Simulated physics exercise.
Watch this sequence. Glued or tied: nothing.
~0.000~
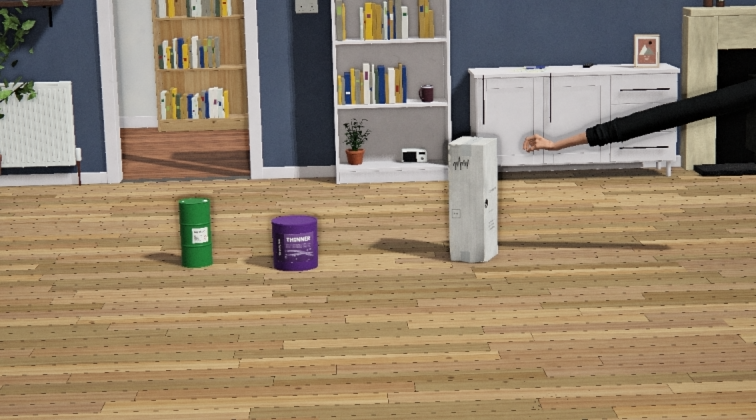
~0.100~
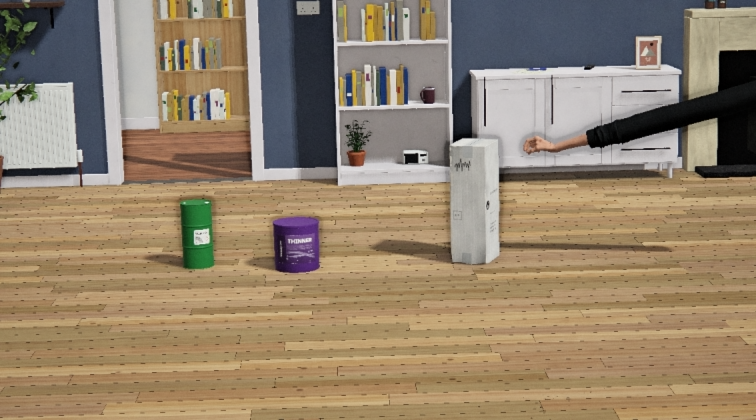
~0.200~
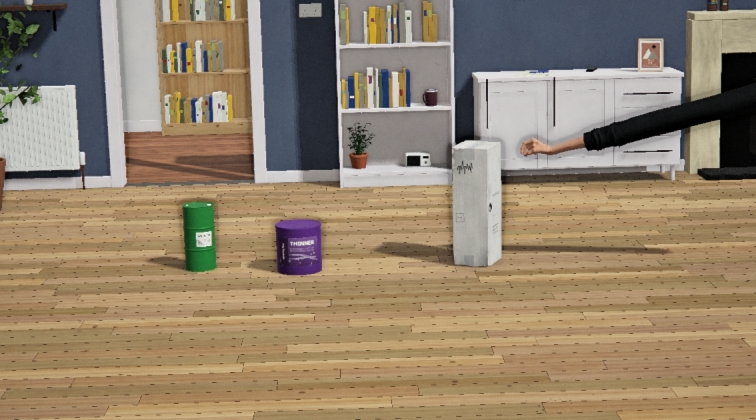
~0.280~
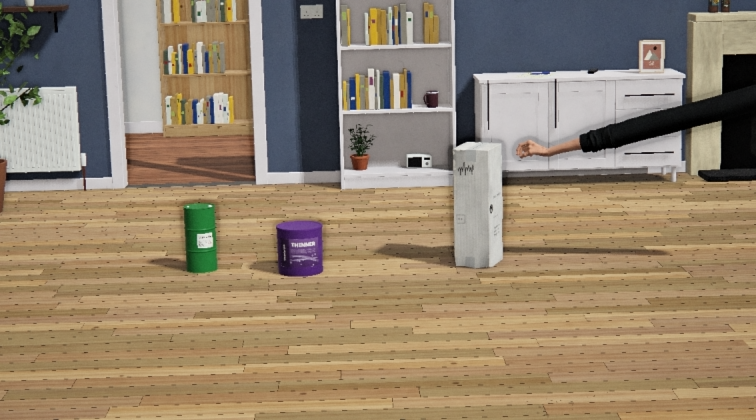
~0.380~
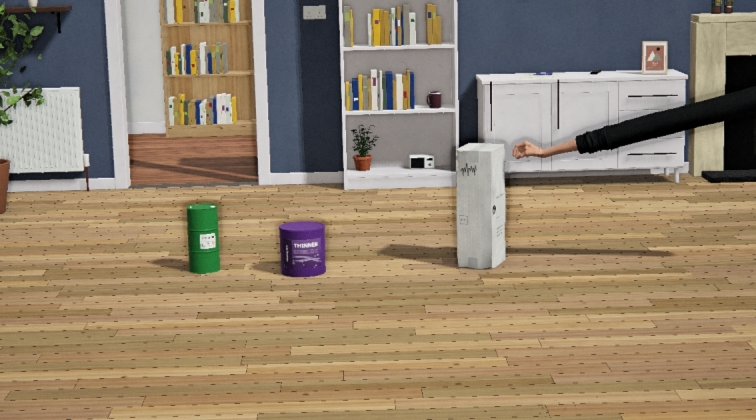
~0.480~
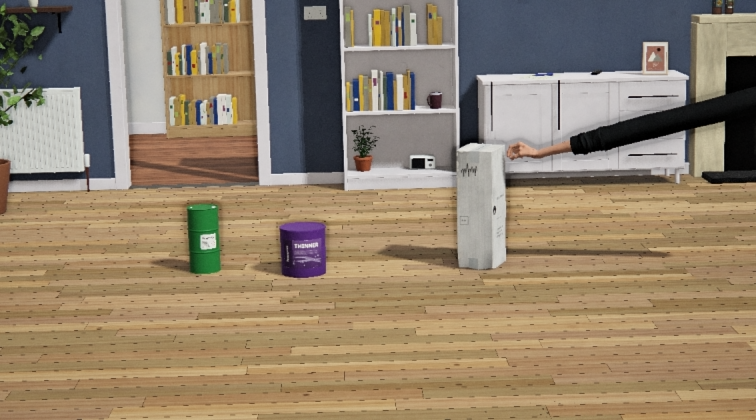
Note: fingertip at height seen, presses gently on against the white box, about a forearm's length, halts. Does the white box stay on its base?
No.
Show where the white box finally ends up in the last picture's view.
It winds up at roughly (402, 243).
By 0.98 s, white box tilted by 12° near (468, 203).
By 1.58 s, white box tilted by 46° near (434, 210).
By 1.78 s, white box on its side near (406, 244).
When it is over (2.3 s), lying over on the floor, white box. End places, in pixels of the last picture, white box near (402, 242).
